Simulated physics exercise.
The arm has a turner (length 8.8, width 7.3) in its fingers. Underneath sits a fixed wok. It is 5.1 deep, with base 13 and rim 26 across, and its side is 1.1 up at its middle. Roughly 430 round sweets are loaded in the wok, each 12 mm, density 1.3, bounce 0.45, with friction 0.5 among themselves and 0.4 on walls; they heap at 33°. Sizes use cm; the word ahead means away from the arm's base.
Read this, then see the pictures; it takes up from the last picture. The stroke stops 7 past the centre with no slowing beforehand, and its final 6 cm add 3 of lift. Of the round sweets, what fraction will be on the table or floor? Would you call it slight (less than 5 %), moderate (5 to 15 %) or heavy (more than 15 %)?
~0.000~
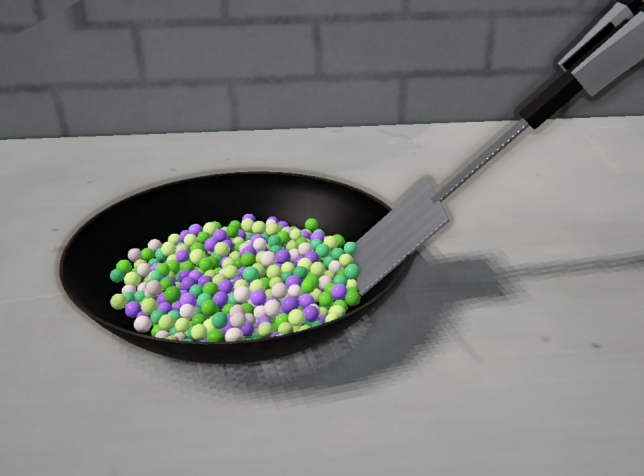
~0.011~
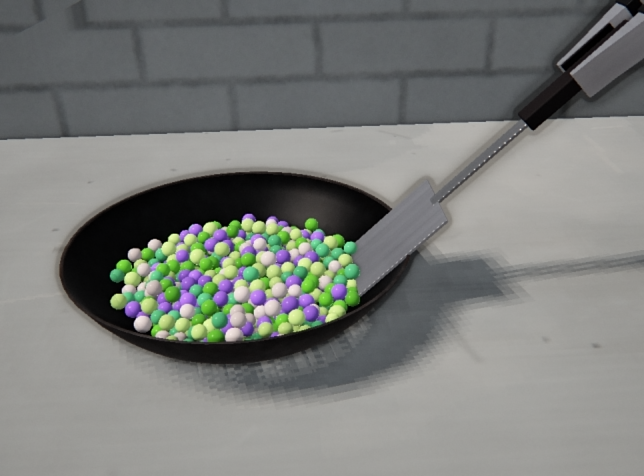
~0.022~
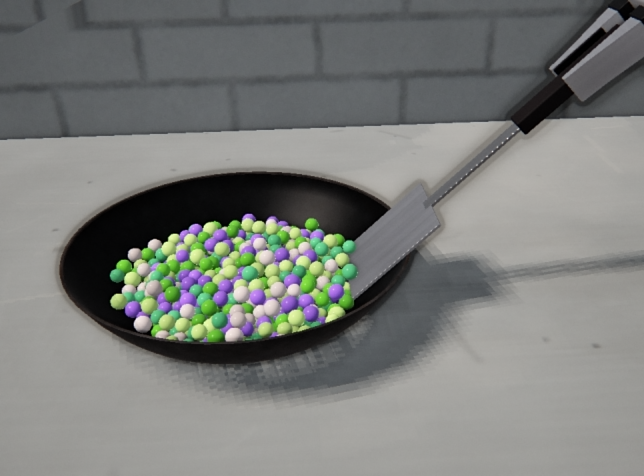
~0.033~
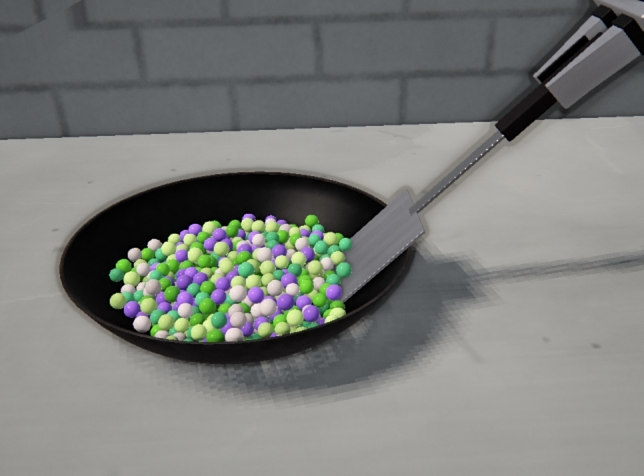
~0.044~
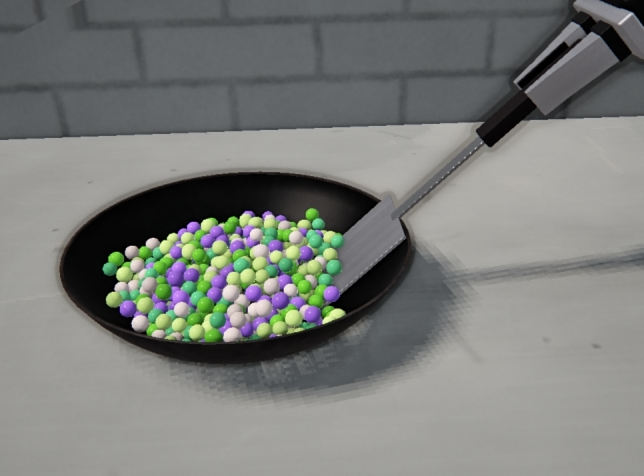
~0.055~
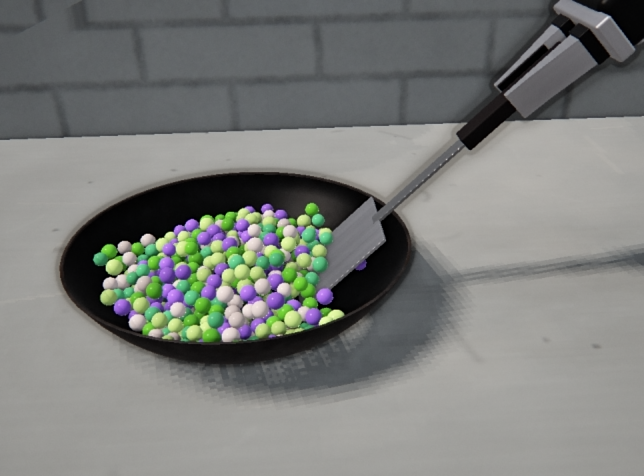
I would call it heavy, more than 15 %.
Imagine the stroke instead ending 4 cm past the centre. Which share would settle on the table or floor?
In that case around 5 per cent.
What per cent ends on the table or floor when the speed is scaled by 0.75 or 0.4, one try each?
Some 15 per cent, then some 0 per cent, on the table or floor.
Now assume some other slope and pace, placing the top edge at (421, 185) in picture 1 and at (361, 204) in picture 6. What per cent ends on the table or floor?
Some 25 per cent.
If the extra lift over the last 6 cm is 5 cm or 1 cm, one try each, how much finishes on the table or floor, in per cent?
Try one gives about 20 in a hundred, try two about 20 in a hundred.
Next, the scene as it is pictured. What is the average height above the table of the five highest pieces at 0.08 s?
Height: Some 6 cm.
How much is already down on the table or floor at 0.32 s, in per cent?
It comes to some 15 in a hundred.
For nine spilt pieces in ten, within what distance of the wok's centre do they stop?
I'd estimate close to 60 centimetres.
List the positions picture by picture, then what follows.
The first picture shows turner top edge at (438, 198), sloping 44°; upper third of the load around (249, 265), from x 115 to 355, top at y 220; 429 in the wok.
The second picture shows turner top edge at (437, 199), sloping 44°; upper third of the load around (249, 265), from x 115 to 350, top at y 220.
The third picture shows turner top edge at (430, 203), sloping 44°; upper third of the load around (257, 266), from x 115 to 350, top at y 220.
The fourth picture shows turner top edge at (415, 209), sloping 44°; upper third of the load around (258, 267), from x 115 to 345, top at y 220.
The fifth picture shows turner top edge at (397, 215), sloping 44°; upper third of the load around (250, 264), from x 110 to 340, top at y 215.
The sixth picture shows turner top edge at (378, 217), sloping 44°; upper third of the load around (245, 259), from x 100 to 360, top at y 210; 429 in the wok.
By 0.08 s, sloping 44°, highest piece 6 above the table; 429 in the wok.
By 0.11 s, sloping 44°, highest piece 8 above the table; 428 in the wok, 1 on the blade or in flight.
By 0.32 s, sloping 44°, highest piece 10 above the table; 330 in the wok, 54 on the table or floor, 45 on the blade or in flight.
By 1.37 s, sloping 44°, highest piece 5 above the table; 330 in the wok, 99 on the table or floor.
Final count, 330 in the wok, 99 on the table or floor. That is 23 % on the table or floor.
